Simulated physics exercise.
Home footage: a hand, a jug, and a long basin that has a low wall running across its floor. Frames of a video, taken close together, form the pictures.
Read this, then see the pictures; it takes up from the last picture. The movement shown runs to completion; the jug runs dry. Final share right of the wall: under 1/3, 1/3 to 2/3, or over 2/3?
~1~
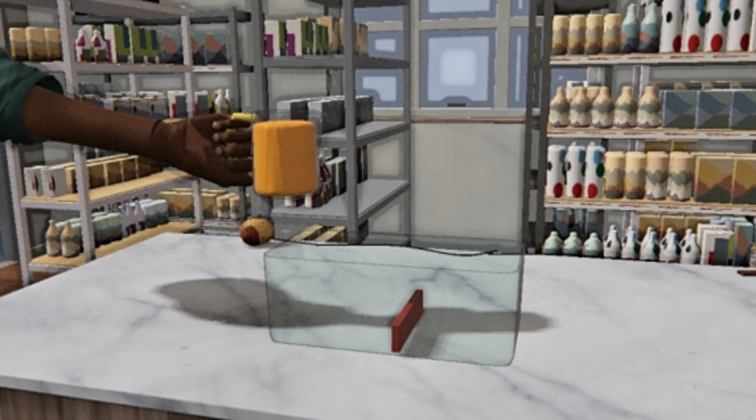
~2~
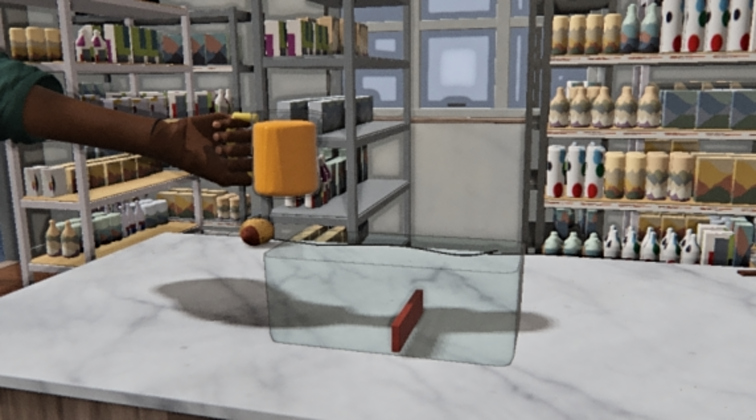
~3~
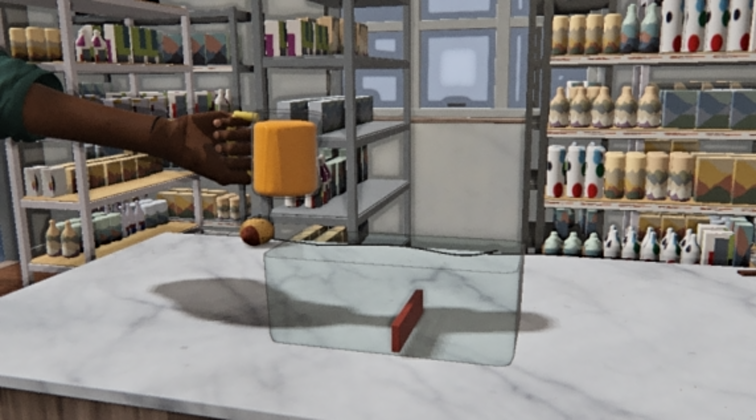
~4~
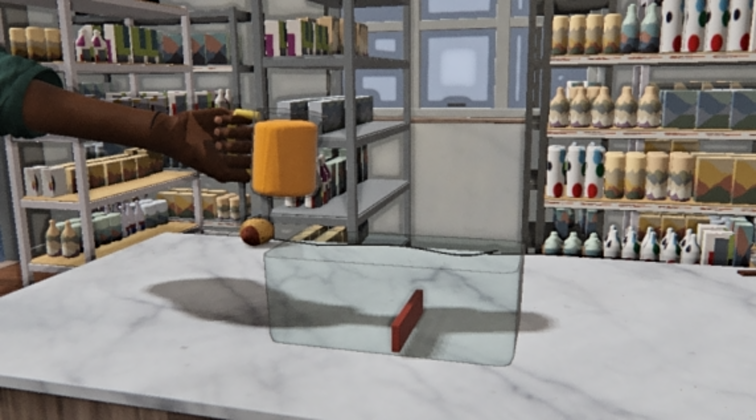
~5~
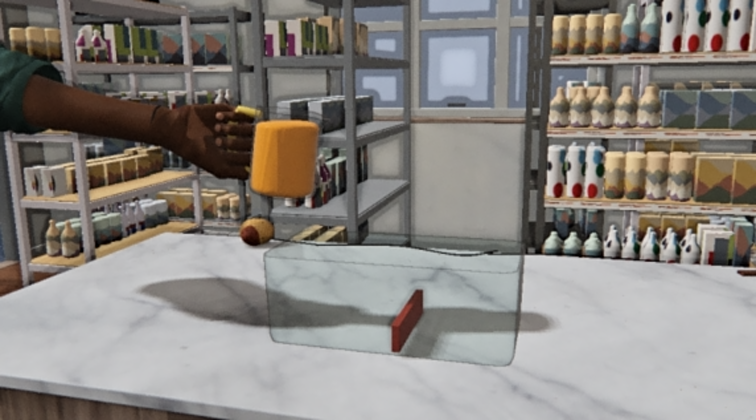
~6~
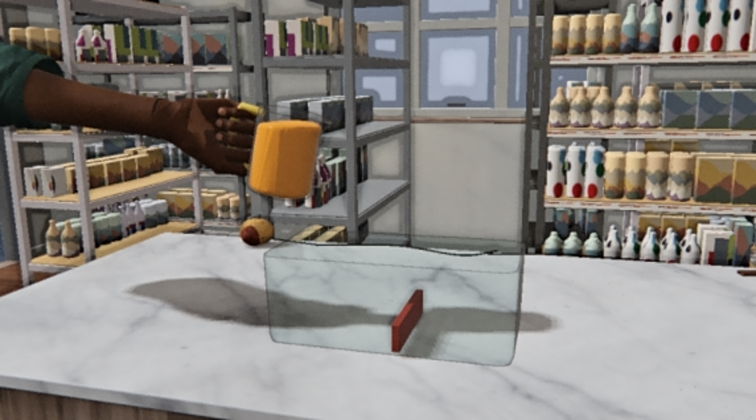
Under 1/3.
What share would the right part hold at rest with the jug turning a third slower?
Near 5 %.
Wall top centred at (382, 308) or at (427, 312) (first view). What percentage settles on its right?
The first placement leaves close to 40 per cent, the second close to 10 per cent.
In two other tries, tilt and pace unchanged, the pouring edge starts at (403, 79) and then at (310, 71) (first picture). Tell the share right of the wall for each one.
Roughly 85 % and 10 %.
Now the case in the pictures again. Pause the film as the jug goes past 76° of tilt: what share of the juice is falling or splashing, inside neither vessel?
Around 15 in a hundred, more or less.
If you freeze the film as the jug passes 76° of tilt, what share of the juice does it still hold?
Near 80 per cent.
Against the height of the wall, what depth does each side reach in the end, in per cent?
It settles around 50 on the left side and around 0 on the right side.
A moment on, the tilt is 76° and 79 per cent is still to pour, 4 is left of the wall and 0 right of it.
Next, the tilt is 112° and 21 per cent is still to pour, 58 is left of the wall and 1 right of it.
Then the tilt is 115° and 1 per cent is still to pour, 90 is left of the wall and 5 right of it.
Later the tilt is 115° and 0 per cent is still to pour, 91 is left of the wall and 7 right of it.
In the end 91 per cent lies left of the wall, 7 right of it and 2 outside.
